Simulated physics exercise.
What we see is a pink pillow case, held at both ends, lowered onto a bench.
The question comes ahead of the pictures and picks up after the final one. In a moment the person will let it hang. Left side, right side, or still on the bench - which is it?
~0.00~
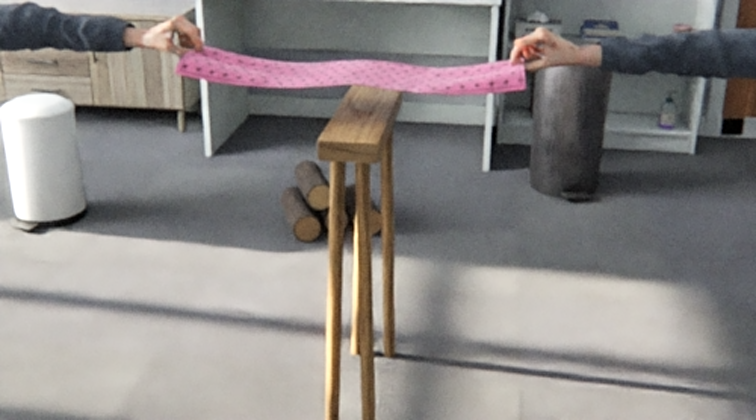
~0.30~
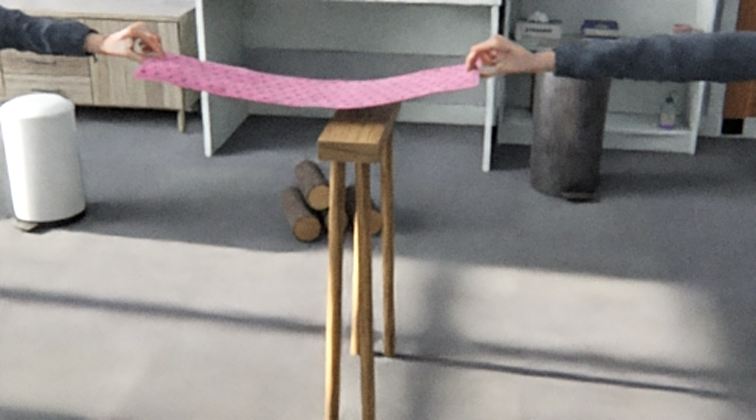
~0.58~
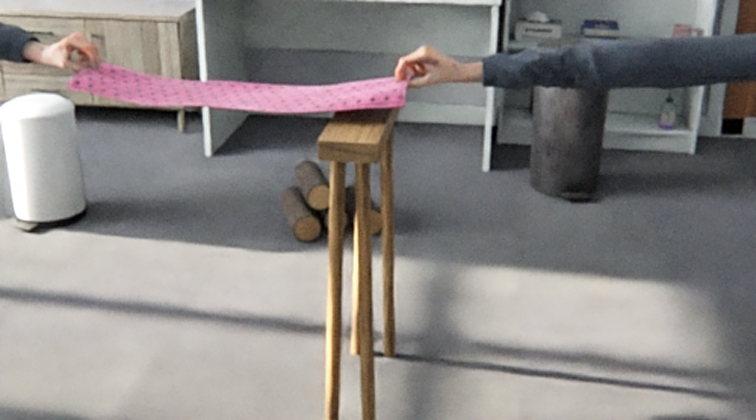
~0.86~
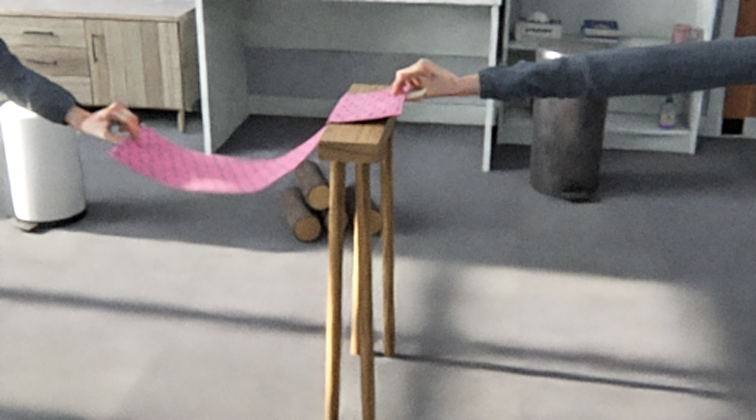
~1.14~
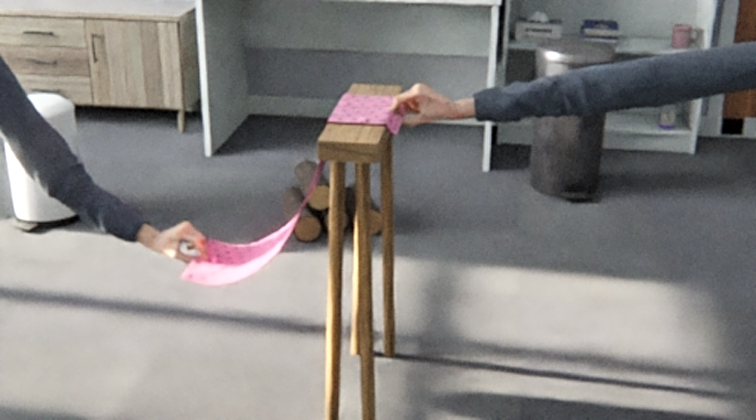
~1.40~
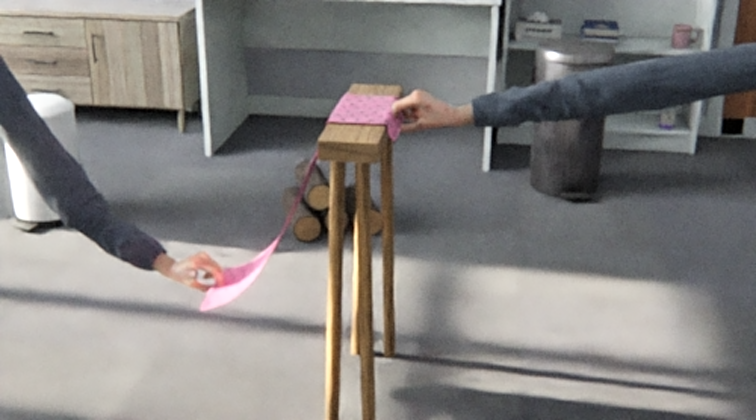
Left side.
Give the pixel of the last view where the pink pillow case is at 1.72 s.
(301, 265), roughly.
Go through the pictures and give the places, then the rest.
The first picture shows left end (180, 74); right end (520, 90); top of the bench (348, 146).
The second picture shows left end (139, 78); right end (471, 87).
The third picture shows left end (72, 89); right end (399, 106); top of the bench (348, 146).
The fourth picture shows left end (113, 157); right end (396, 115).
The fifth picture shows left end (187, 280); right end (391, 131).
The sixth picture shows left end (205, 309); right end (390, 137); far more of it on the left.
After 1.72 s, pillow case clear of the top and falling near (301, 265).
After 1.96 s, pillow case in a heap on the floor near (297, 384).
In the end, pillow case in a heap on the floor near (296, 387). The pink pillow case slips off to the left.
